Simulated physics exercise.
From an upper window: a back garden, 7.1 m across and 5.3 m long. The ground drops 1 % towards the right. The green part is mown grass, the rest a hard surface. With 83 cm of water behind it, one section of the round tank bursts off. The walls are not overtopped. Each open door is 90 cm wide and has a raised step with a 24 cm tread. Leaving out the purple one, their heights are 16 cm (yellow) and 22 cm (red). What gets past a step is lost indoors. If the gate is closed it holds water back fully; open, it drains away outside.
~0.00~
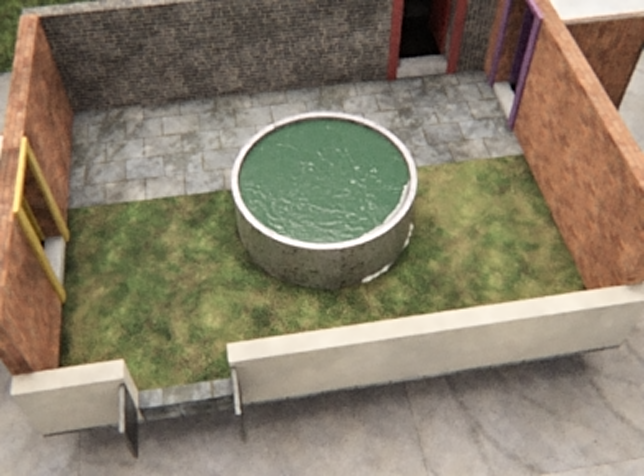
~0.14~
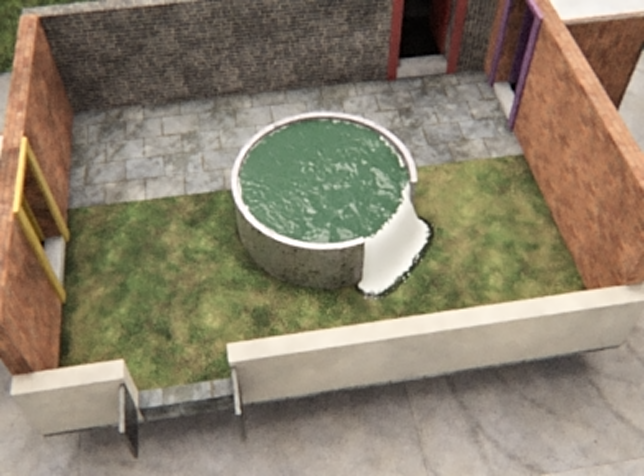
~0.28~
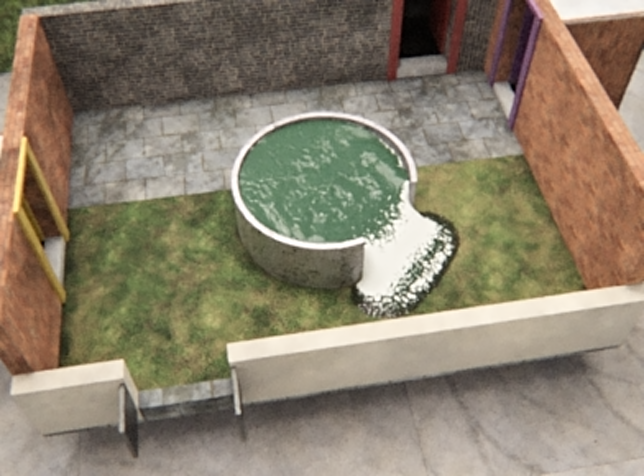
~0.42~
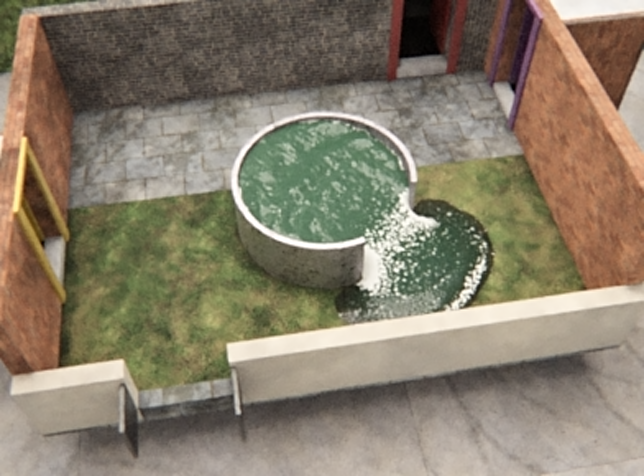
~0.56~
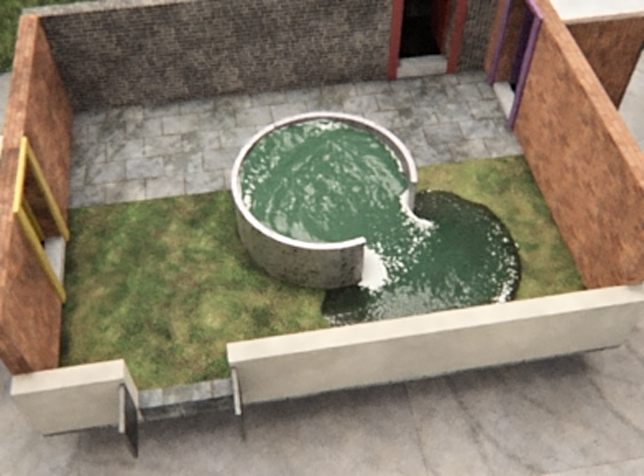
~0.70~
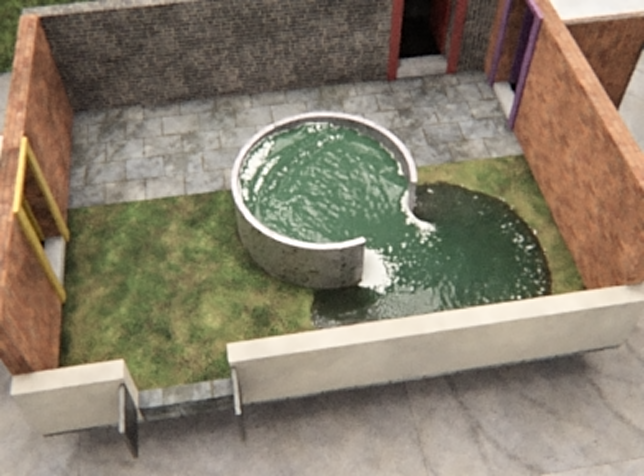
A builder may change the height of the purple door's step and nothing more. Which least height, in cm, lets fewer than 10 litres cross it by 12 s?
Some 18 cm above the ground.
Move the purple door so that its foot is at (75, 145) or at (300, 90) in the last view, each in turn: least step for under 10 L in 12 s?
About 11.5 and 9.0 cm.
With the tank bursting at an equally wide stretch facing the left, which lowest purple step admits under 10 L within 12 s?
Then roughly 14.0 cm.
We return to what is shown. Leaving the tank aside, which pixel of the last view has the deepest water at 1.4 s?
Near (598, 323).
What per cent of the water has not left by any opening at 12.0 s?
About 92 per cent.
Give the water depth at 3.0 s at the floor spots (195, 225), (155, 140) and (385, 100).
In that order: 0, 0 and 0 cm.
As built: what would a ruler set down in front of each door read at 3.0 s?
In cm: Yellow 0, purple 9, red 0.
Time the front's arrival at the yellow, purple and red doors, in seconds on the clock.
Arrival: Yellow 7.0 s, purple 2.6 s, red 3.2 s.
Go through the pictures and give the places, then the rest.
Still water, 83 cm deep, in the round tank at (324, 179); the purple door at (513, 57) is dry, in the first frame.
The front is at (428, 236), 0.3 m from the gap at (395, 241); 0.4 m2 of floor is wet, 83 cm left at the back, in the second frame.
The front is at (454, 249), 0.7 m from the gap at (395, 243); 1.2 m2 of floor is wet, 83 cm left at the back, in the third frame.
Water pours out at (394, 245) and has run 1.2 m, to (484, 273); about 10 cm deep outside, 83 cm at the back, in the fourth frame.
Water pours out at (394, 245) and has run 1.7 m, to (510, 296); about 9 cm deep outside, 82 cm at the back, in the fifth frame.
The front is at a hidden place, 2.1 m from the gap at (394, 245); 5.7 m2 of floor is wet, 72 cm left at the back; 2.2 m in a straight line remain to the purple door at (513, 57), in the sixth frame.
After 1.4 s water covers 25 % of the floor, deepest (68 cm) near (598, 323); it has not reached the purple door.
After 3.0 s water covers 45 % of the floor, deepest (38 cm) near (598, 323); 9 cm at the purple door, 0 litres in over its 11 cm step.
After 12.0 s water covers 100 % of the floor, deepest (15 cm) near (215, 100); 12 cm at the purple door, 87 litres in over its 11 cm step.
At the purple door as built, the water arrived by 2.7 s and peaked near 18 cm at 7.2 s.
Run again over the same 12 s with other heights there, 19 litres in over 16.5 cm, 2 litres over 22 cm. The limit of 10 litres is kept from about 18 cm up.
